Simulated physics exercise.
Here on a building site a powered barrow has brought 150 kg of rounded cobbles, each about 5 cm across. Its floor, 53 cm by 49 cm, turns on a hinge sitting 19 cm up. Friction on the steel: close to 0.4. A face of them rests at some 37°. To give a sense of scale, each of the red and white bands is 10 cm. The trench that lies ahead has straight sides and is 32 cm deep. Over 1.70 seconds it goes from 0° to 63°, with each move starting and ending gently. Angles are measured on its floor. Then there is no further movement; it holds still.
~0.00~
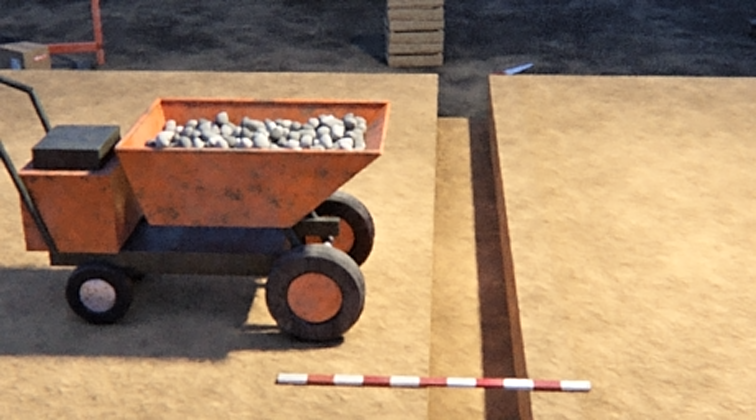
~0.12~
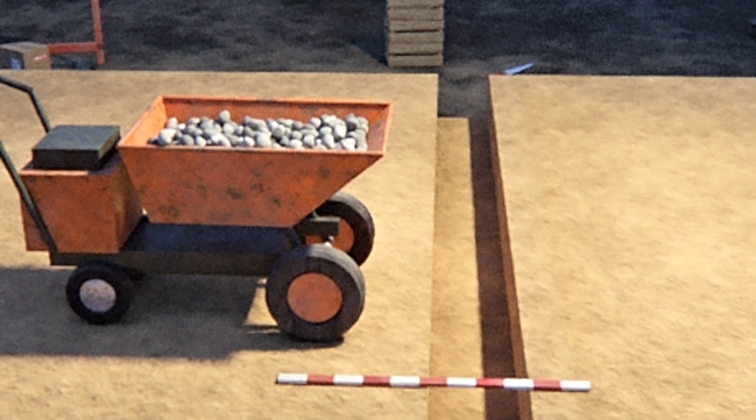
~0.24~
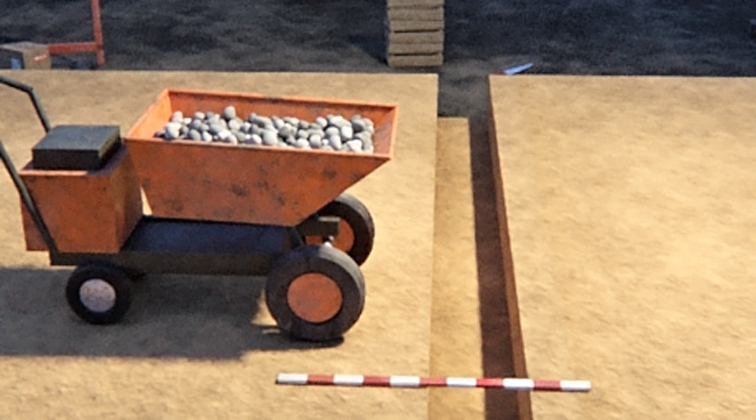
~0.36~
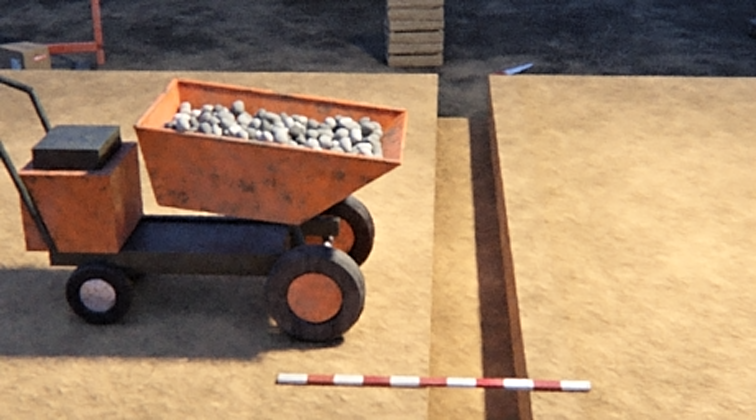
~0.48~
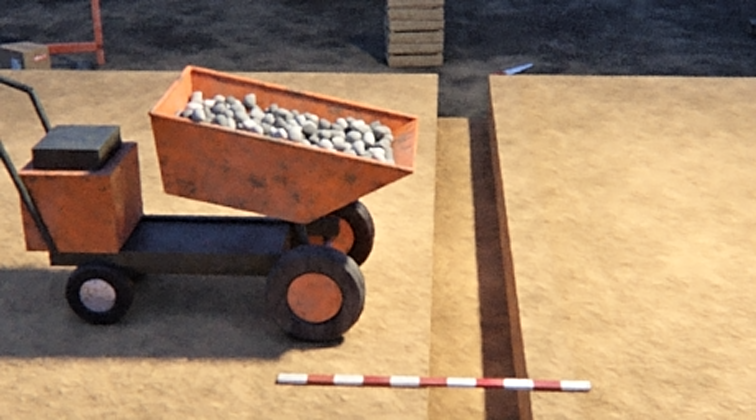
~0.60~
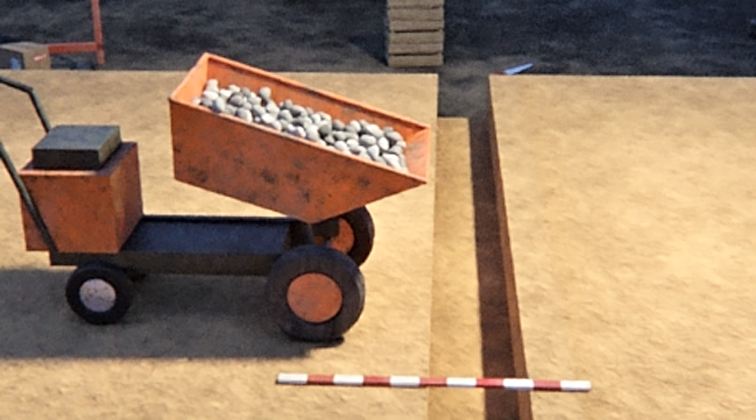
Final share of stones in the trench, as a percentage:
53 per cent.
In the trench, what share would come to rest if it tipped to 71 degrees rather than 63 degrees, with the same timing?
Then about 50 per cent.
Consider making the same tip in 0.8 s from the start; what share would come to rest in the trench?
Estimate: About 40 %.
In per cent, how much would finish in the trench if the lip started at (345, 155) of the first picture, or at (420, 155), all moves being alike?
80 and 20 %.
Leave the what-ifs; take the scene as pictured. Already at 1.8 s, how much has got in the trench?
Close to 15 per cent has got there by then.
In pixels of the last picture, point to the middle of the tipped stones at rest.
Their middle ends up near (512, 344).
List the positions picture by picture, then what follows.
In the first frame, the tray is at 0°, its lip at (381, 153); the top of the load is at (287, 128).
The second frame shows lip at (383, 155), floor tilted 1°, highest stones at (290, 127); the stones move at 0.1 m/s on average.
In the third frame, the tray is at 3°, its lip at (390, 158); the top of the load is at (253, 127); the stones move at 0.3 m/s on average.
In the fourth frame, the tray is at 7°, its lip at (401, 163); the top of the load is at (214, 121); the stones move at 0.3 m/s on average.
The fifth frame shows lip at (413, 172), floor tilted 12°, highest stones at (206, 107); the stones move at 0.4 m/s on average.
In the sixth frame, the tray is at 18°, its lip at (427, 182); the top of the load is at (217, 97); the stones move at 0.5 m/s on average.
After 1.3 s the floor is at 53°; 99 % in the tray, 1 % in the trench; the foremost stones are at (485, 240).
After 1.8 s the floor is at 63°; 58 % in the tray, 15 % in the trench, 26 % past the trench; the foremost stones are at (620, 326).
After 2.2 s the floor is at 63°; 27 % in the tray, 27 % in the trench, 46 % past the trench; the foremost stones are at (711, 316).
After 4.1 s the floor is at 63°; 0 % in the tray, 53 % in the trench, 47 % past the trench; the foremost stones are past the picture's edge.
